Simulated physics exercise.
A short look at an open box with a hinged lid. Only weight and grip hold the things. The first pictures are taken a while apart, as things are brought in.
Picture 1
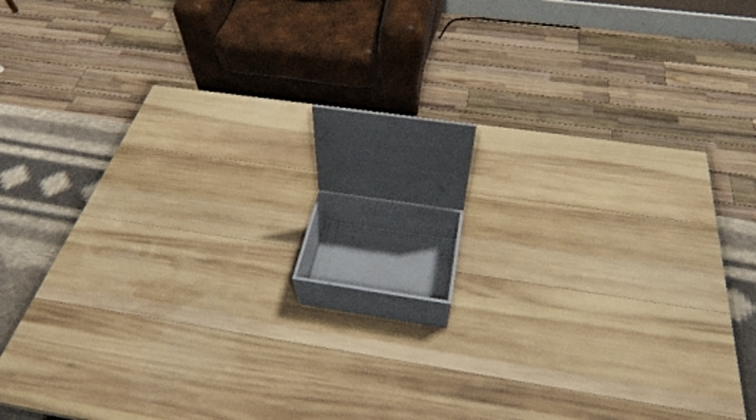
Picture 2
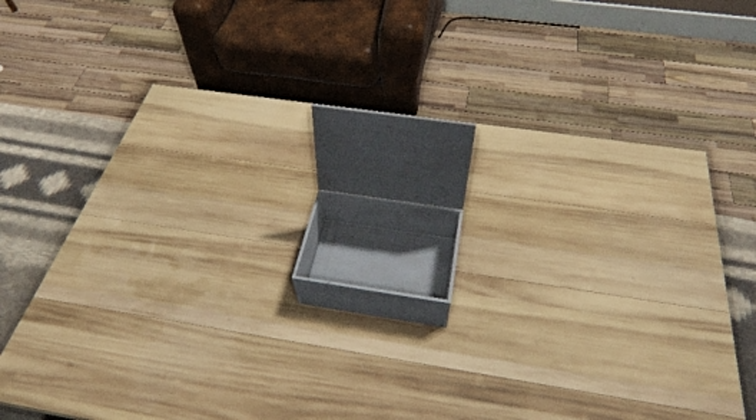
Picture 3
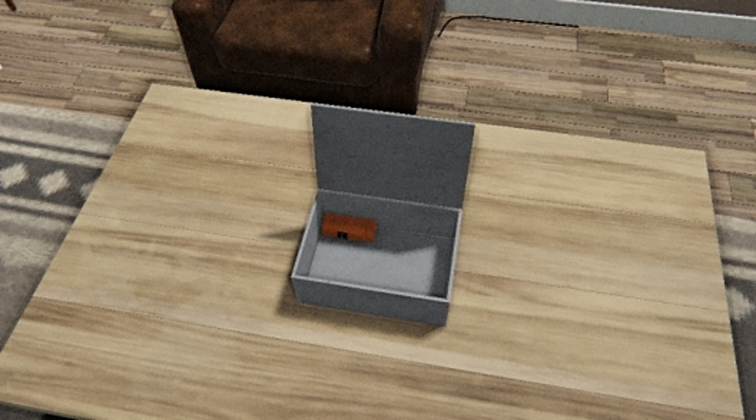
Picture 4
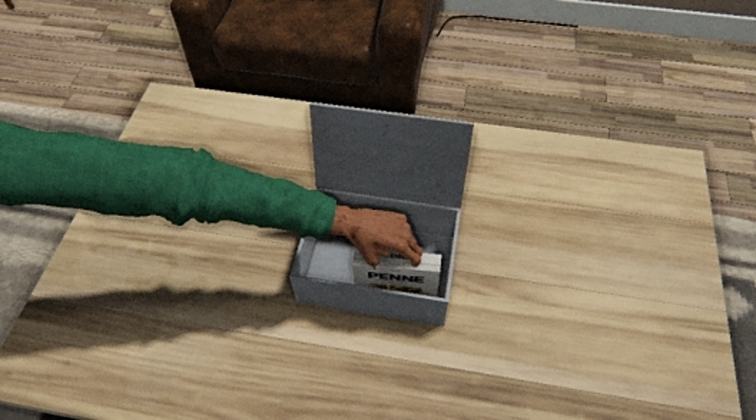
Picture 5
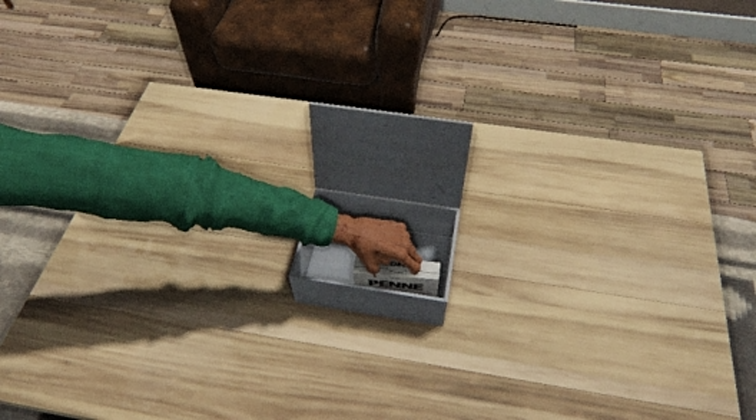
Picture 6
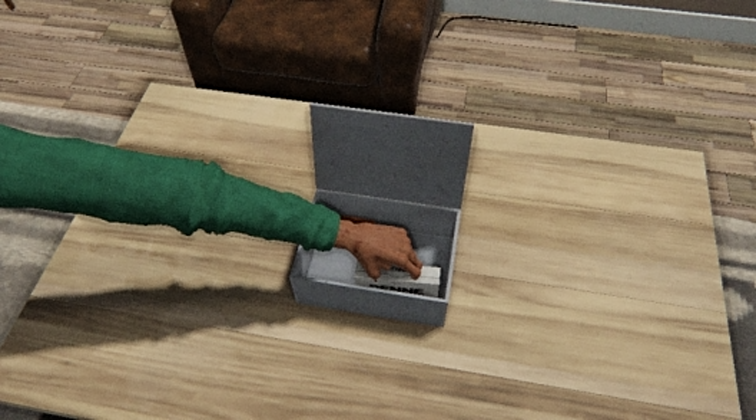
On a wooden table, an open gray box sat empty before an orange item appeared inside, then a green-sleeved arm reached in from the left and lowered a white packet marked "PENNE" into it.
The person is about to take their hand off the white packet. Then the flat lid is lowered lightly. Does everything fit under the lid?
It stays ajar.
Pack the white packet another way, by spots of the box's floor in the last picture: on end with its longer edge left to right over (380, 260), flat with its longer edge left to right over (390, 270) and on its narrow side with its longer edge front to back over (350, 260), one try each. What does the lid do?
First, it will not close; second, it shuts flat; third, it is held up.
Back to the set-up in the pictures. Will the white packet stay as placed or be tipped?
It stays as placed.
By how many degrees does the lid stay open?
Some 6° above the rim.
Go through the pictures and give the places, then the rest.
In the first picture, the last thing is not in view yet.
In the second picture, the last thing is not in view yet.
In the third picture, the last thing is not in view yet; orange shaker (350, 228).
In the fourth picture, on its way; white packet (397, 275).
In the fifth picture, on its way; white packet (396, 282).
In the sixth picture, put in, still held; white packet (397, 287).
Then, 1.30 s after the last picture, lid 79° above the rim.
Then, 1.70 s after the last picture, lid 48° above the rim.
Then, 2.00 s after the last picture, lid 16° above the rim.
At rest, lid 6° above the rim; both in place. Seen from the same camera at the end, white packet near (397, 287).
